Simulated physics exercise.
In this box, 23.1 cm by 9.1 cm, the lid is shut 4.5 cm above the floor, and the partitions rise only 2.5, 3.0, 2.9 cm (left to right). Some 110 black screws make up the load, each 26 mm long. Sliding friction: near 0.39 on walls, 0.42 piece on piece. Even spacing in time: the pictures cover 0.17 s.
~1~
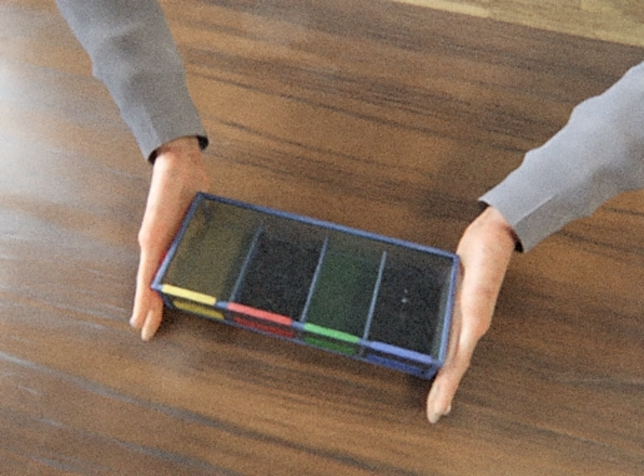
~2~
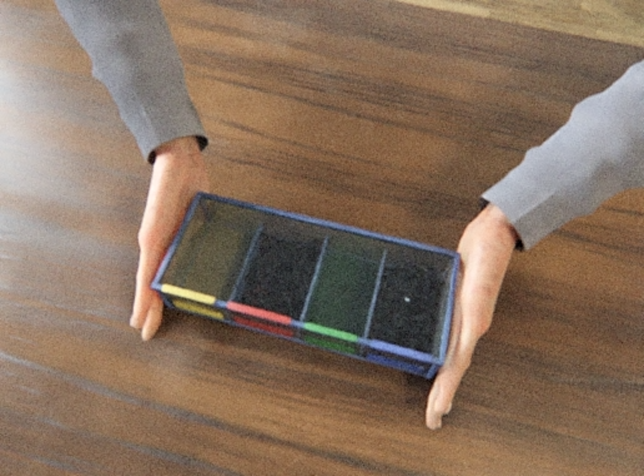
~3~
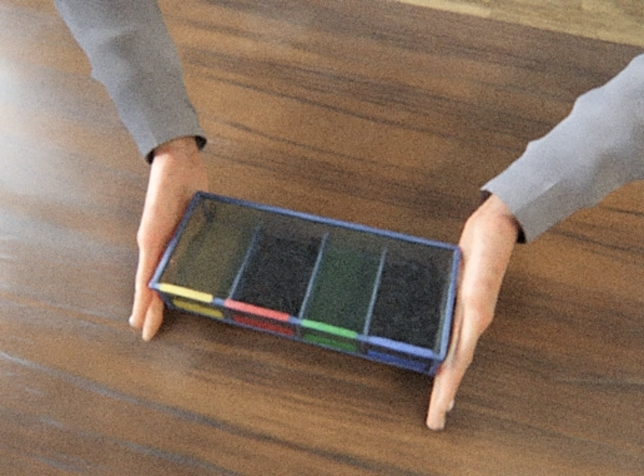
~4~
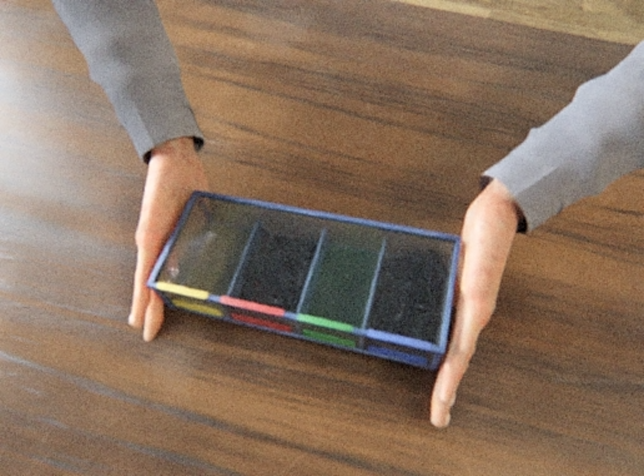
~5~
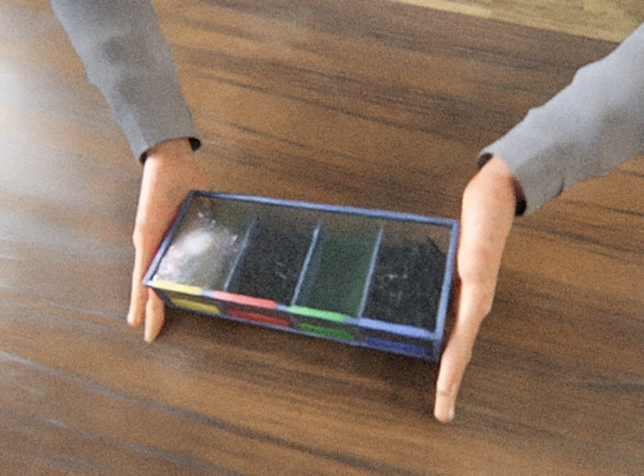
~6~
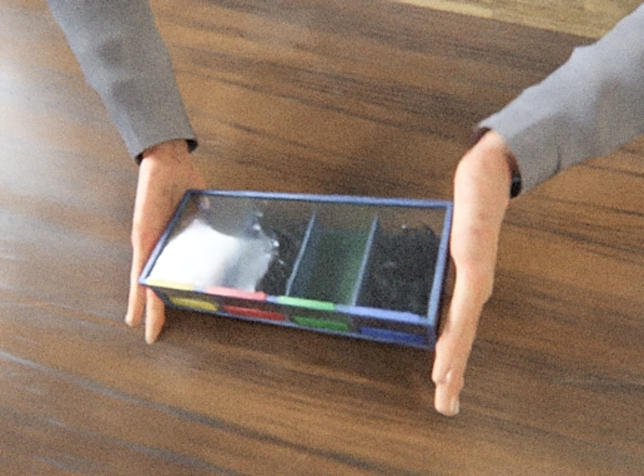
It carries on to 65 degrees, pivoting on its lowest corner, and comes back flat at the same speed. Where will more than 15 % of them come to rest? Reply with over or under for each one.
Red compartment: Over, blue compartment: Over, green compartment: Under, yellow compartment: Under.
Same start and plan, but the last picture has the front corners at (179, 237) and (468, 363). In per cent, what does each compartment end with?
Red = 40 %; blue = 50 %; green = 10 %; yellow = 0 %.
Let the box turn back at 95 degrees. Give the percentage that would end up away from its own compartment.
I'd estimate around 50 per cent.
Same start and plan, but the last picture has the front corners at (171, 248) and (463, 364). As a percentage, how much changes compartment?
About 5 per cent.
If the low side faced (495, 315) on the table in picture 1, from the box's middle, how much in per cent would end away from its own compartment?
About 10 per cent.
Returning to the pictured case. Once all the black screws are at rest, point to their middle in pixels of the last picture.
Resting centre estimate: Around (307, 283).
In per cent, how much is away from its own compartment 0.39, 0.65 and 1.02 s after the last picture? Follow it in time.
In turn: 5, 10, 10.
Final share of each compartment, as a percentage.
The red one ends with 45, blue with 45, green with 5 and yellow with 5 per cent.
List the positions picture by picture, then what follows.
The first picture shows box tilt 0 degrees, front corners at (159, 286) and (438, 361); red 50 %, blue 50 %.
The second picture shows box tilt 1 degrees, front corners at (158, 285) and (439, 360).
The third picture shows box tilt 3 degrees, front corners at (157, 284) and (439, 355), lowest corner left back.
The fourth picture shows box tilt 7 degrees, front corners at (154, 283) and (439, 348), lowest corner left back.
The fifth picture shows box tilt 12 degrees, front corners at (150, 281) and (436, 335), lowest corner left back.
The sixth picture shows box tilt 17 degrees, front corners at (146, 280) and (428, 320), lowest corner left back; red 50 %, blue 50 %.
Then, 0.39 s after the last picture, tilt 64 degrees; red 50 %, blue 50 %.
Then, 0.65 s after the last picture, tilt 26 degrees; red 45 %, blue 45 %, green 5 %, yellow 5 %.
Then, 1.02 s after the last picture, tilt 0 degrees; red 45 %, blue 45 %, green 5 %, yellow 5 %.
In the end, red 45 %, blue 45 %, green 5 %, yellow 5 %.
